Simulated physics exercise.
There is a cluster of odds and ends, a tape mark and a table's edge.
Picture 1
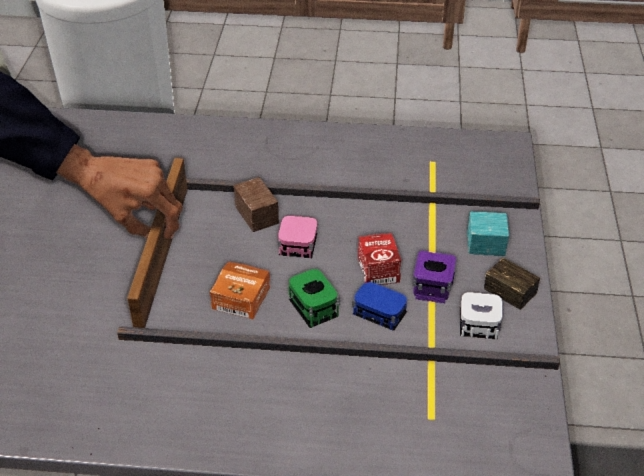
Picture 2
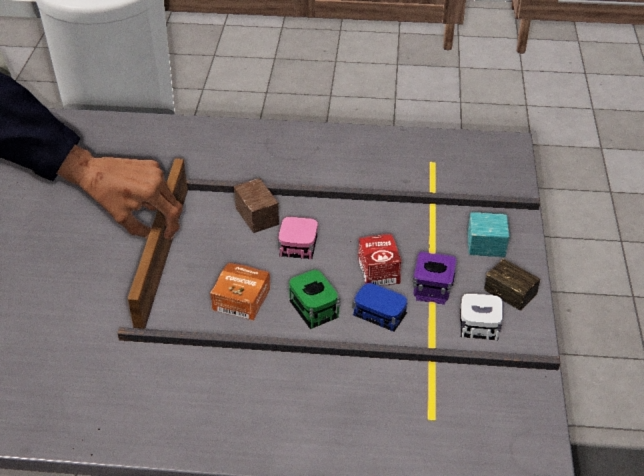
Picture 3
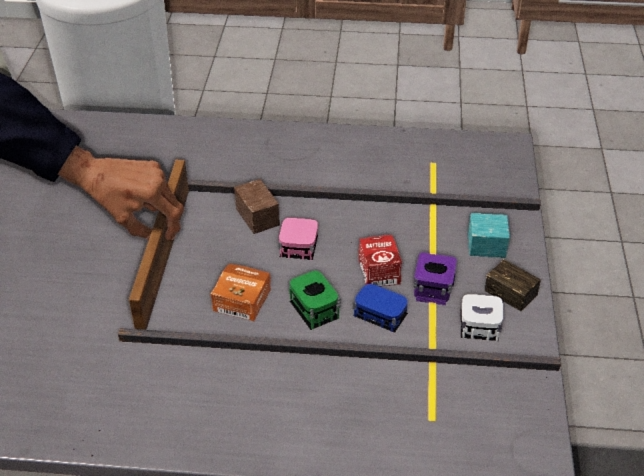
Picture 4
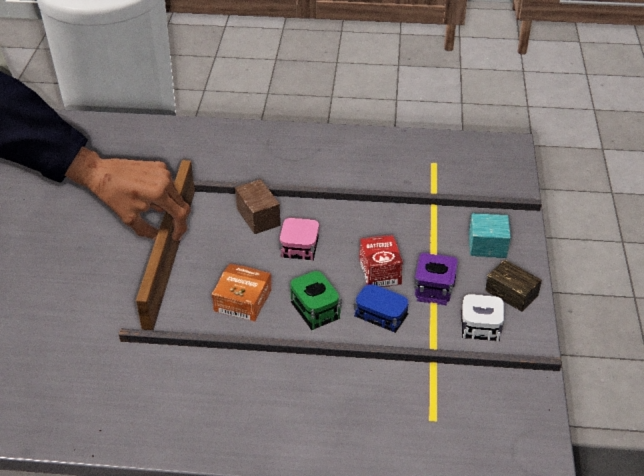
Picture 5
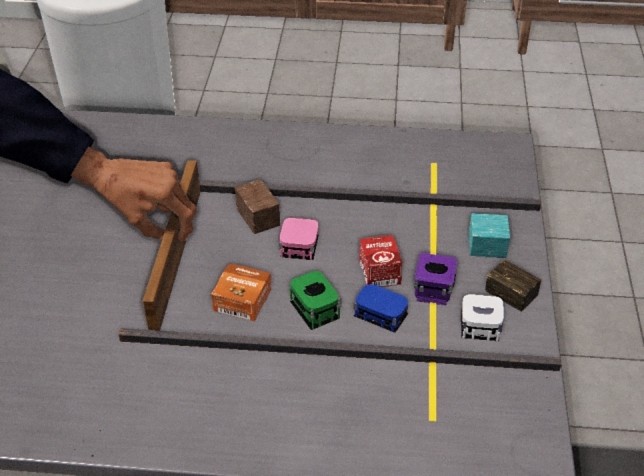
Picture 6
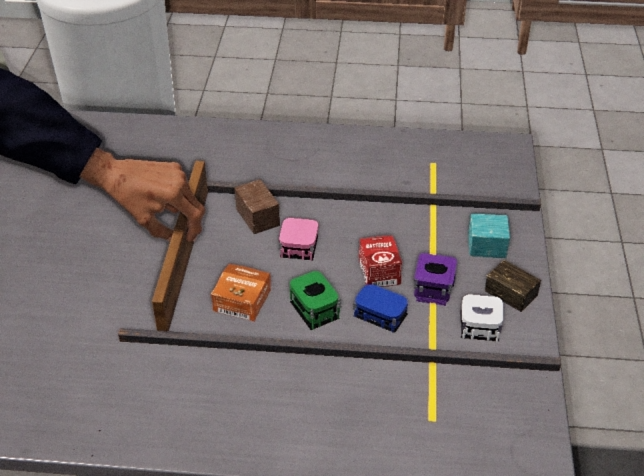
Hand sliding a wooden board slightly right along a grey table, the small coloured blocks and cases near yellow tape staying still.
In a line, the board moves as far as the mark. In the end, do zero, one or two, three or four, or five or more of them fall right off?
One or two of them do.
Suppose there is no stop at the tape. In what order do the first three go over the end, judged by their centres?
First the white case, next the black block, then the blue case.
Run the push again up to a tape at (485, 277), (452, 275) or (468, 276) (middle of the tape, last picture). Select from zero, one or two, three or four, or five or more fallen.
Lab note - tapes per position, in order: Either three or four; either one or two; three to four.
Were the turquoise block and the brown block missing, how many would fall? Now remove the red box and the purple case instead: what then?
The count is 2 in the first case and 1 in the second.
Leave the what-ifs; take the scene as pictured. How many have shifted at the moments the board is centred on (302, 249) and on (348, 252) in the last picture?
The counts are 5 and 8.
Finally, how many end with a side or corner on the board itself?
That comes to 3.
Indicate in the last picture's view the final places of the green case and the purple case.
The green case comes to rest close to (498, 318), while the purple case rests close to (517, 288).
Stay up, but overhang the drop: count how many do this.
The count is 1.
A little later, none off yet; black block at rest near (513, 286); turquoise block at rest near (489, 236); white case at rest near (481, 319).
Next, none off yet; black block shifted a little near (526, 287); turquoise block at rest near (489, 236); white case shifted about its own width near (541, 323).
When it is over, the number that fall off is one or two; down, white case and black block.
